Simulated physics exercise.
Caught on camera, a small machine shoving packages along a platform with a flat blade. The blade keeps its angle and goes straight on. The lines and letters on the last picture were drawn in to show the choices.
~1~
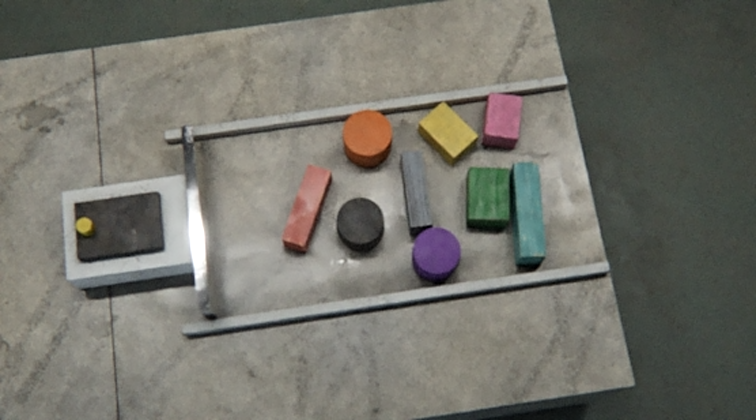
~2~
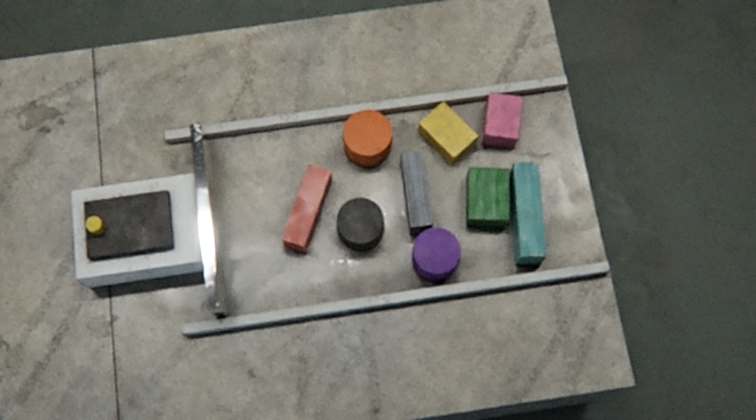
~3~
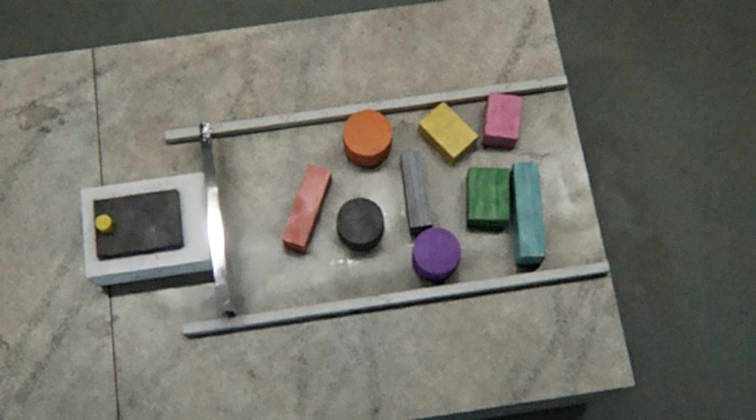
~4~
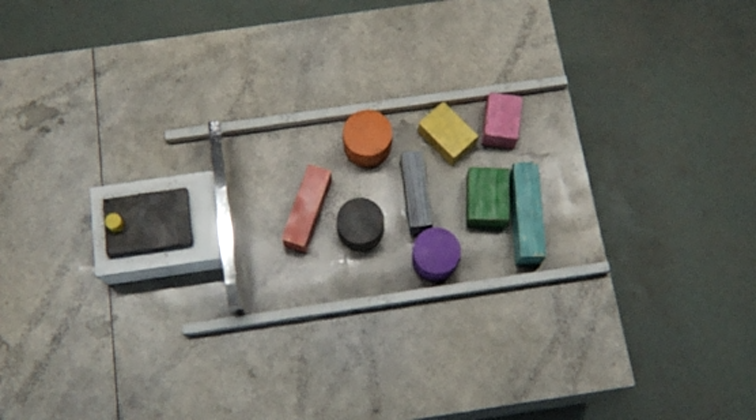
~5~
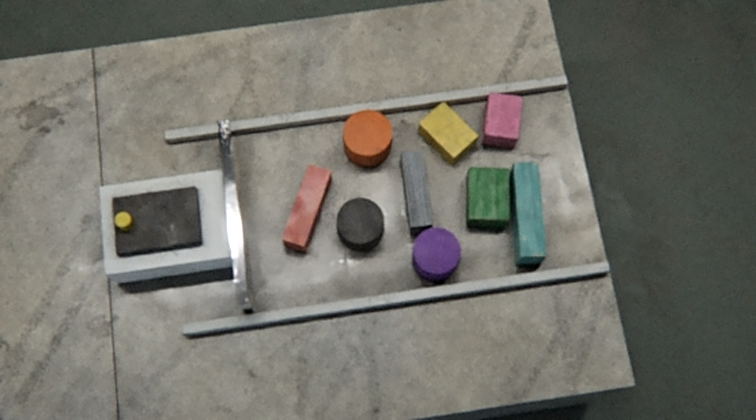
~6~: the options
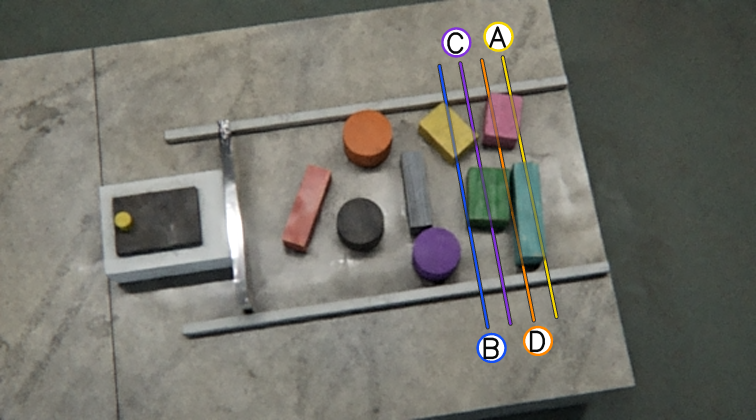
A small white machine with a flat upright blade creeps steadily to the right between two rails on a stone-like platform. Colourful blocks and round canisters sit ahead of it, and the blade closes part of the gap to the nearest red bar without touching anything, while every package stays still.
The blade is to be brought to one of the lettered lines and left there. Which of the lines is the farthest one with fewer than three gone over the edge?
Stop at C.
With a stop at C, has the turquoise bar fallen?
No.
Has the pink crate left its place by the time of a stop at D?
By then, yes.
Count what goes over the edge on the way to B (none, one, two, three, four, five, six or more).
By then, none.
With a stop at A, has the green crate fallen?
By then, yes.
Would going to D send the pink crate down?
By then, yes.
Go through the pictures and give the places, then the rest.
The first picture shows yellow crate (448, 134); turquoise bar (527, 214); purple canister (436, 254).
The second picture shows robot (135, 223); green crate (487, 197).
The third picture shows robot (144, 222); orange canister (367, 139).
The fourth picture shows robot (154, 221); black canister (361, 225).
The fifth picture shows robot (164, 219); yellow crate (448, 134); turquoise bar (527, 214); purple canister (436, 254).
On the marked copy, A at (529, 182); B at (463, 191); C at (484, 188); D at (507, 185).
Taking C. A third of the way, robot (257, 206); black canister (383, 222); red bar (345, 203).
Two thirds of the way, robot (349, 193); turquoise bar (557, 219); green crate (531, 193).
When it is over, robot (417, 183); green crate (593, 195); pink crate (571, 112); none fallen.
As for the rest, A drops four; B is within the limit but short; D drops three.
